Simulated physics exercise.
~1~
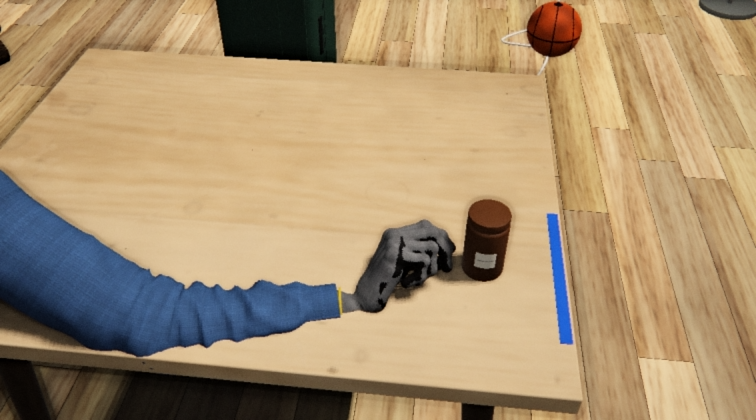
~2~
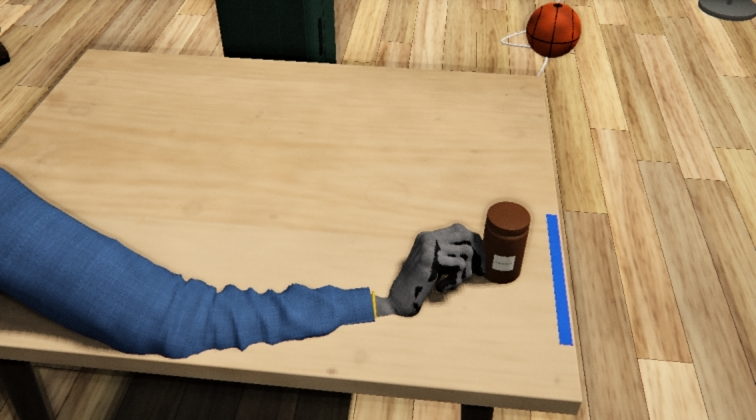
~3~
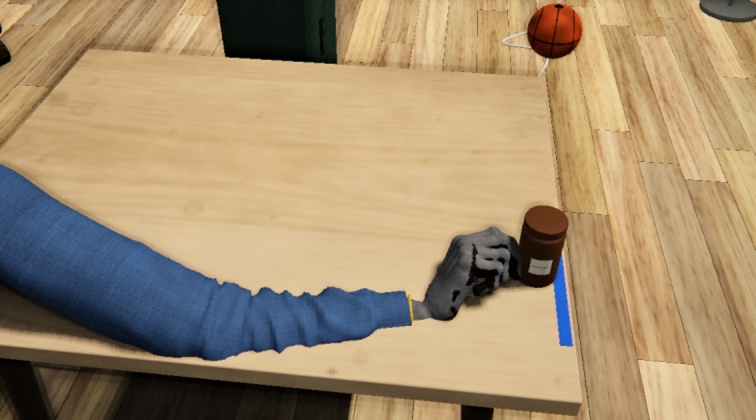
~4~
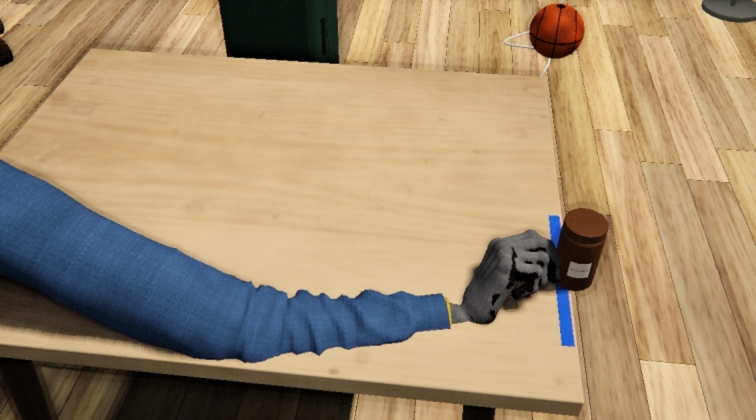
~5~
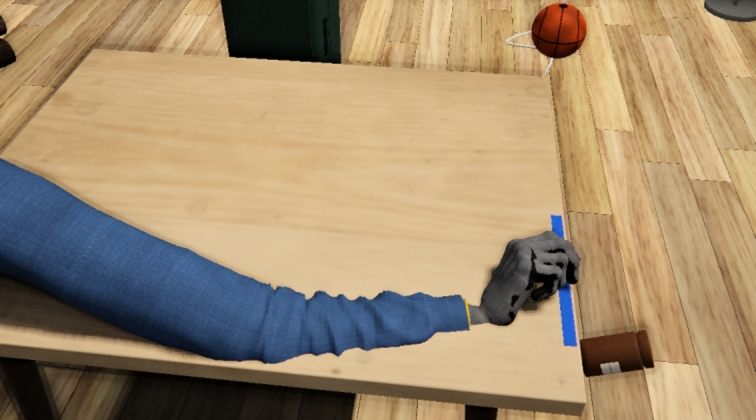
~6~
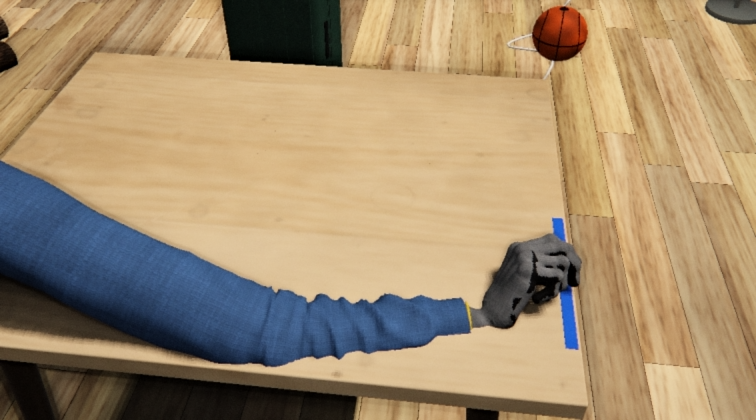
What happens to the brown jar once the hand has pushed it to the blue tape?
It goes over the right edge of the table, turning onto its side as it drops to the floor.
